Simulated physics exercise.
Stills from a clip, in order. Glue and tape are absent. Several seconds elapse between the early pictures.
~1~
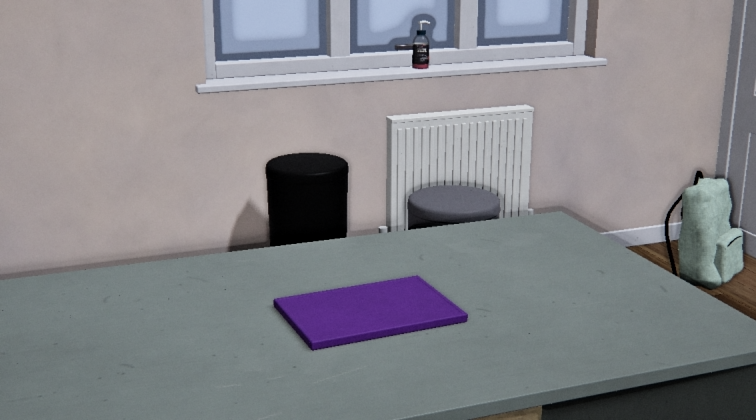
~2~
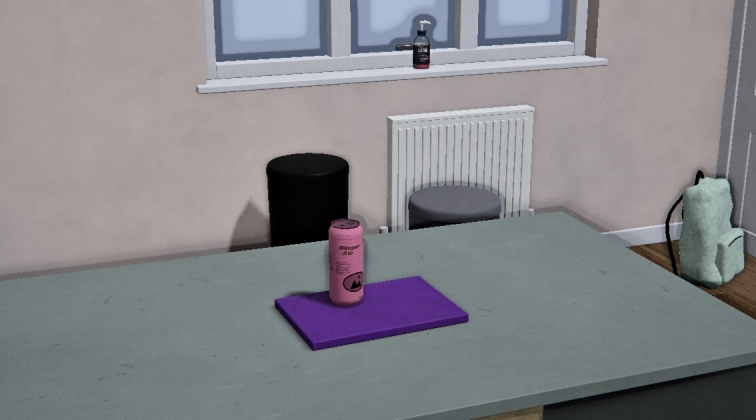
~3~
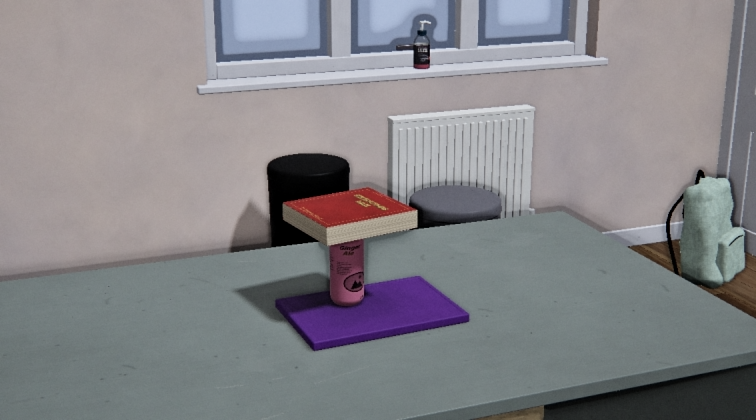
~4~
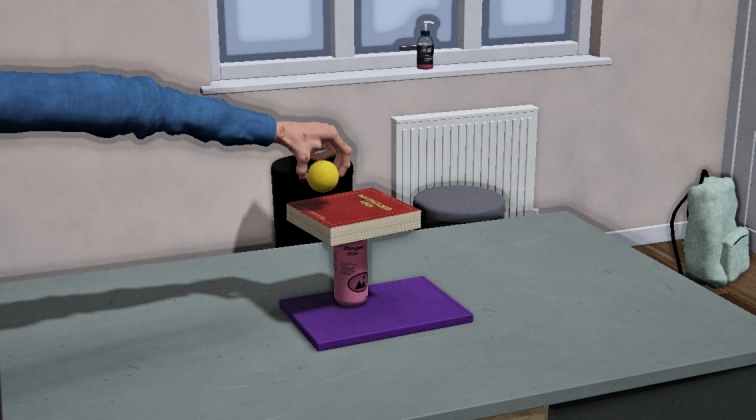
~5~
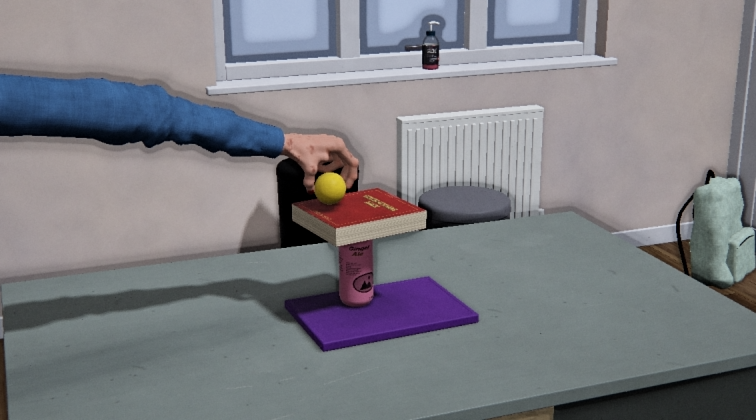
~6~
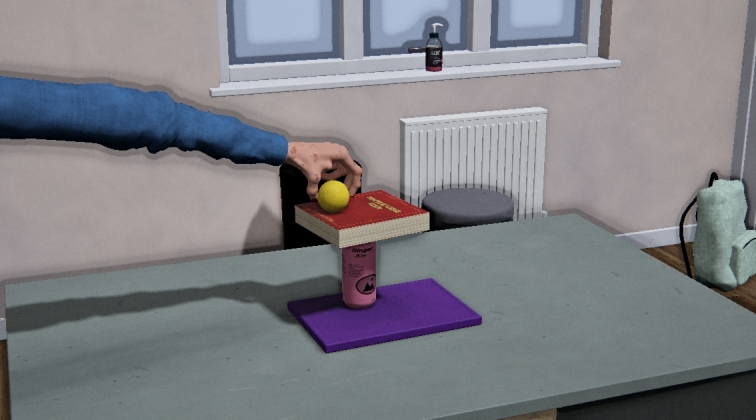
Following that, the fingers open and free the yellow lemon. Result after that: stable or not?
Stable.
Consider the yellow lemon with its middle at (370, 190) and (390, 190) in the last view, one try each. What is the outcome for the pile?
First try: The pile stands firm; second try: It stands firm.
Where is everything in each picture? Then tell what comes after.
In the first picture, the last thing is not in view yet.
In the second picture, the last thing is not in view yet; purple tray (370, 310).
In the third picture, the last thing is not in view yet; pink can (347, 263).
In the fourth picture, coming down; yellow lemon (323, 177); red book (353, 215).
In the fifth picture, coming down; yellow lemon (330, 188); purple tray (380, 311).
In the sixth picture, set down, still held; yellow lemon (333, 196); pink can (359, 265).
Then, 0.50 s later than the last frame, all is still.
Then, 1.50 s later than the last frame, yellow lemon resting near (333, 197).
When it is over, all 4 as before. End places, in pixels of the last picture, yellow lemon near (333, 197). The pile holds.
